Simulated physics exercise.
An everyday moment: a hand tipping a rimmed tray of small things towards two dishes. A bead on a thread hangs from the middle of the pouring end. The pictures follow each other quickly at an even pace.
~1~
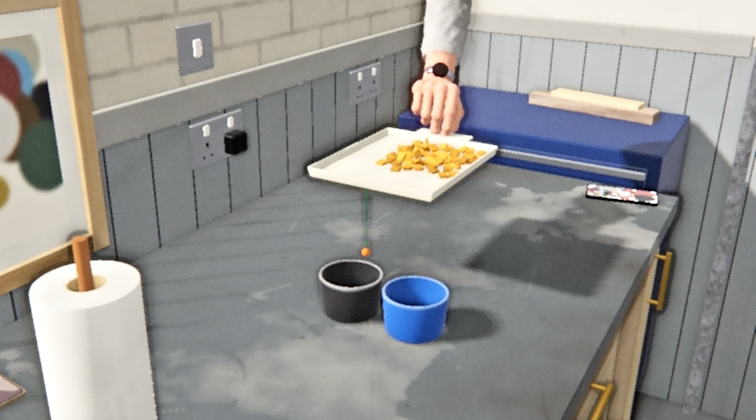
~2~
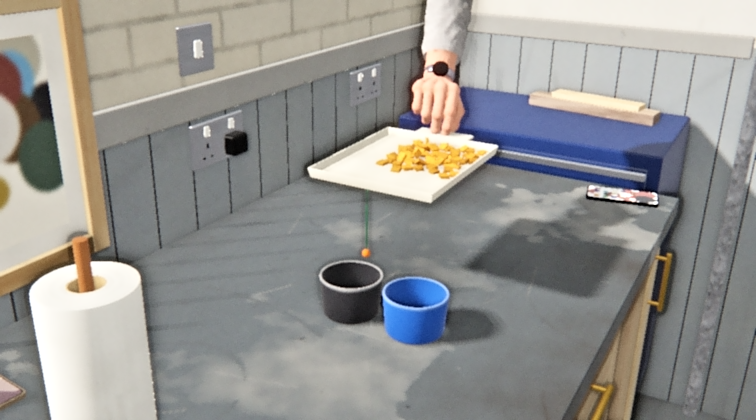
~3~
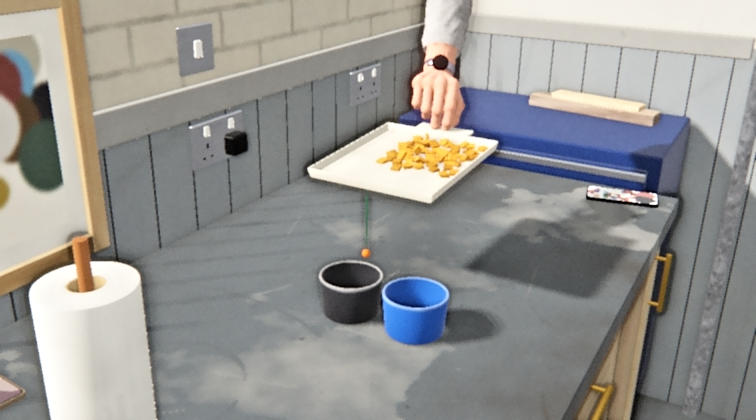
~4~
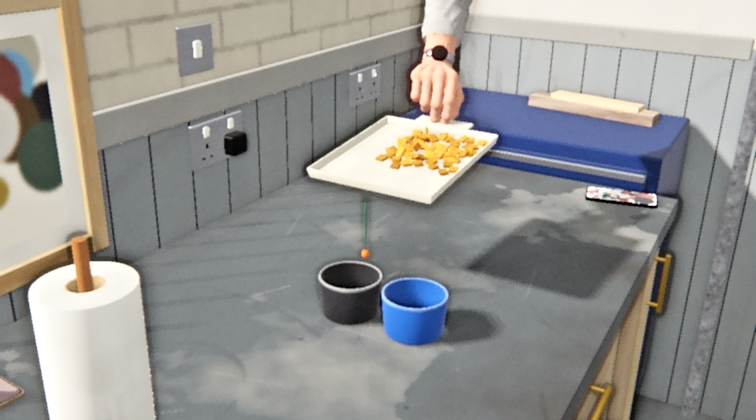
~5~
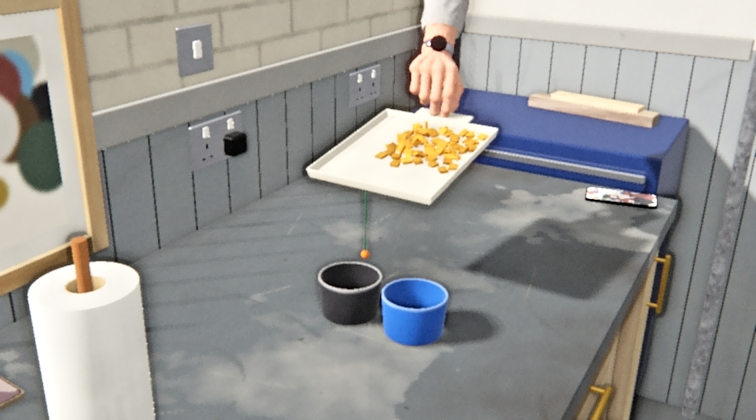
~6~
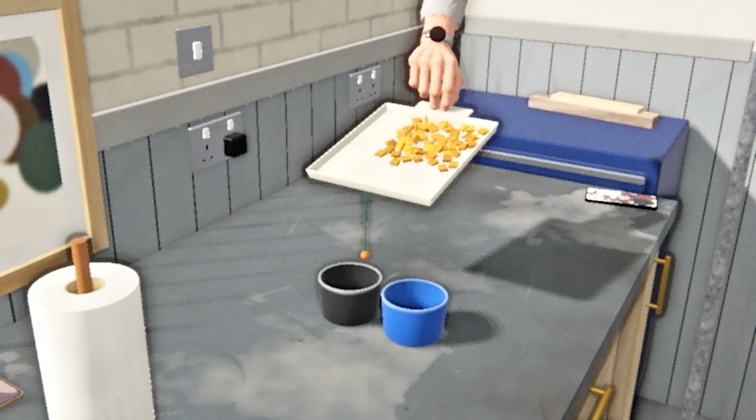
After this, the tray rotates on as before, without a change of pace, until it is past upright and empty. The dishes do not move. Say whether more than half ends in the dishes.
They take over half between them.
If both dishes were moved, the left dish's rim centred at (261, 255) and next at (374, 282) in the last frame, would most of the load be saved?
At the first place below a half, at the second above a half.
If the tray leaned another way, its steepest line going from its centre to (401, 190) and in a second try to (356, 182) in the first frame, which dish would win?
One: The right-hand dish. Two: The dish on the left.
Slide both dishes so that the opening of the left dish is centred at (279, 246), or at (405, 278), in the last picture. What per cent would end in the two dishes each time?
First some 10, then 30 per cent.
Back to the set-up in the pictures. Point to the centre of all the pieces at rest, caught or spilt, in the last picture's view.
Roughly at (366, 316).
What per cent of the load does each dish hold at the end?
The left dish has 30 per cent, the right dish has 30.
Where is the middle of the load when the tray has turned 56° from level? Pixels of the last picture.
Close to (395, 181).
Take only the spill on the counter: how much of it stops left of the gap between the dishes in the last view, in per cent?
Some 80 per cent.
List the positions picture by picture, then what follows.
In the first frame, corners of the pouring end at (311, 167) and (431, 192), level; middle of the load at (431, 158), small crackers; left dish at (335, 301); right dish at (400, 321); bead on its thread at (366, 252).
In the second frame, corners of the pouring end at (311, 168) and (431, 193), level; middle of the load at (431, 158).
In the third frame, corners of the pouring end at (311, 168) and (431, 194), tipped barely, level across its low end; middle of the load at (431, 155).
In the fourth frame, corners of the pouring end at (310, 168) and (430, 195), tipped a little, level across its low end; middle of the load at (431, 151).
In the fifth frame, corners of the pouring end at (310, 168) and (429, 196), tipped a little, level across its low end; middle of the load at (431, 147).
In the sixth frame, corners of the pouring end at (309, 169) and (429, 197), tipped a little, level across its low end; middle of the load at (430, 143); left dish at (334, 304); right dish at (399, 324).
Soon after the last picture, tray tipped steeply; most on the tray; a stray few in the left dish; a small part in the air.
A little later, tray tipped right over; most on the tray; a stray few in the right dish; a small part in the left dish; a small part outside both; a stray few in the air.
Later still, tray tipped past a quarter turn; about a third in the right dish; about a third in the left dish; about a third outside both.
At rest, tray tipped past a quarter turn; about a third in the right dish; about a third in the left dish; about a third outside both.
